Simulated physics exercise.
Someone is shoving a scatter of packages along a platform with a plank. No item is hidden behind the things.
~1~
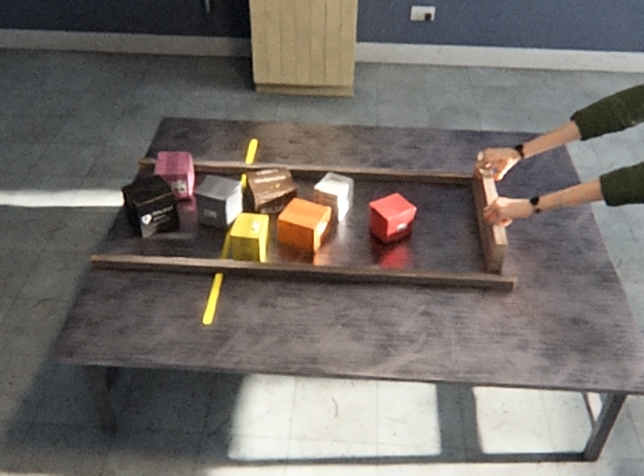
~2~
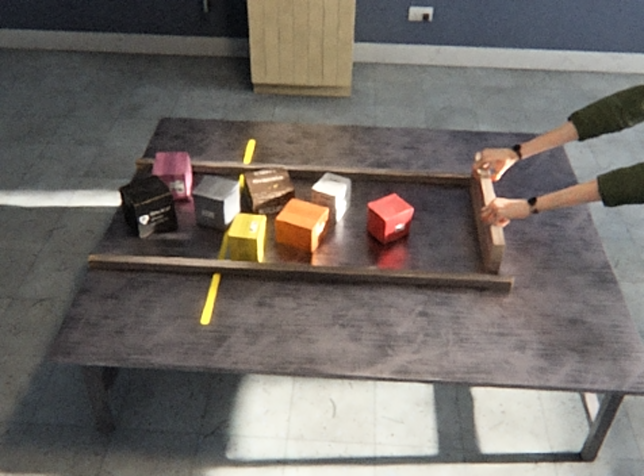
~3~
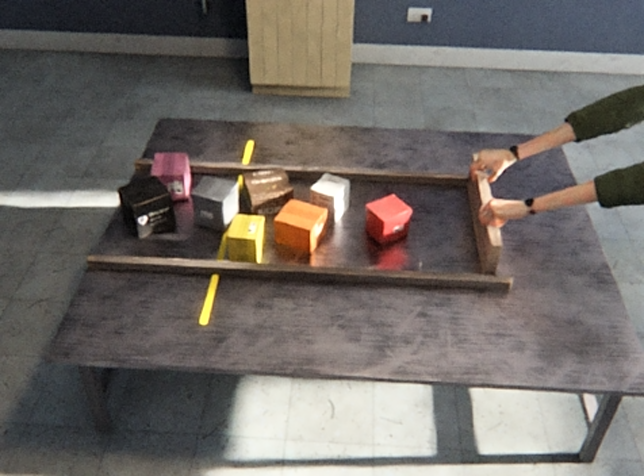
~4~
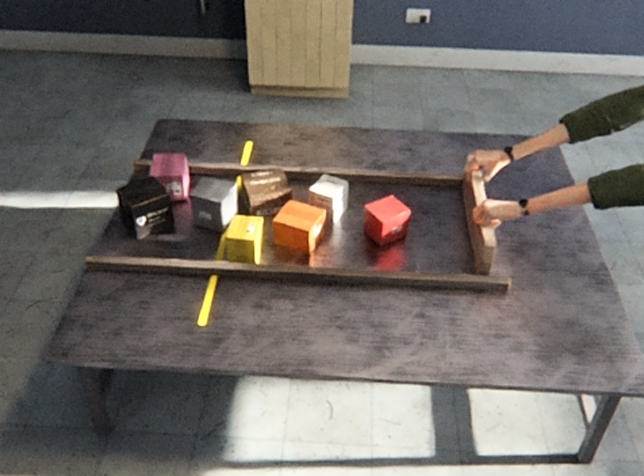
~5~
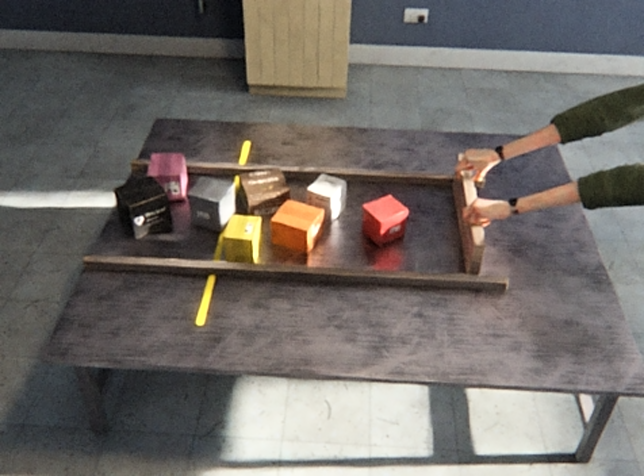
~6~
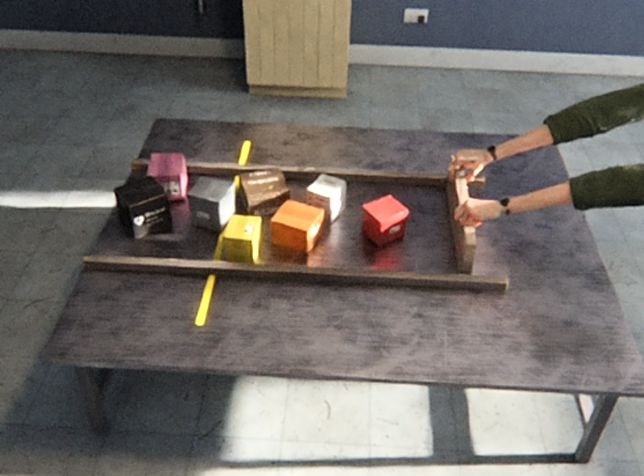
The clip opens on a dark table where eight colored boxes sit scattered between two wooden rails, some near a yellow strip of tape, while two hands grip a plank at the right. The hands then slide the plank slightly left toward the red box, and the boxes stay essentially still.
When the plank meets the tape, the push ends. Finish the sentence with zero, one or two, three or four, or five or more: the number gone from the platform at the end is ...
The number gone from the platform at the end is zero.
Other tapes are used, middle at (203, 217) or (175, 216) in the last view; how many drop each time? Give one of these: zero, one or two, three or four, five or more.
The first spot gives one or two, the second gives either one or two.
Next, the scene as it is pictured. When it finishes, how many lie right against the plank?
That comes to 3.
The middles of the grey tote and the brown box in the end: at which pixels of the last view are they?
The first comes to rest at (166, 208), and the second at (182, 178).
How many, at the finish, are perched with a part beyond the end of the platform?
The count would be 1.
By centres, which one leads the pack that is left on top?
It's the black parcel that ends nearest.
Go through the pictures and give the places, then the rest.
In the first frame, black parcel (151, 206); pink parcel (175, 176); grey tote (220, 204); plank (488, 212); tape (234, 217).
In the second frame, pink parcel (173, 176); yellow parcel (248, 238).
In the third frame, grey tote (216, 205); red tote (388, 221).
In the fourth frame, black parcel (145, 207); brown box (266, 192).
In the fifth frame, pink parcel (168, 177); orange parcel (297, 226).
In the sixth frame, black parcel (143, 207); pink parcel (168, 177); grey tote (212, 205); plank (460, 213); tape (227, 218).
Early on, none off yet; black parcel at rest near (143, 207); pink parcel at rest near (168, 177); grey tote at rest near (212, 205).
A while later, none off yet; black parcel travelled a little near (137, 206); pink parcel at rest near (168, 177); grey tote travelled about its own width near (184, 209).
Finally, the number that fall off is zero.
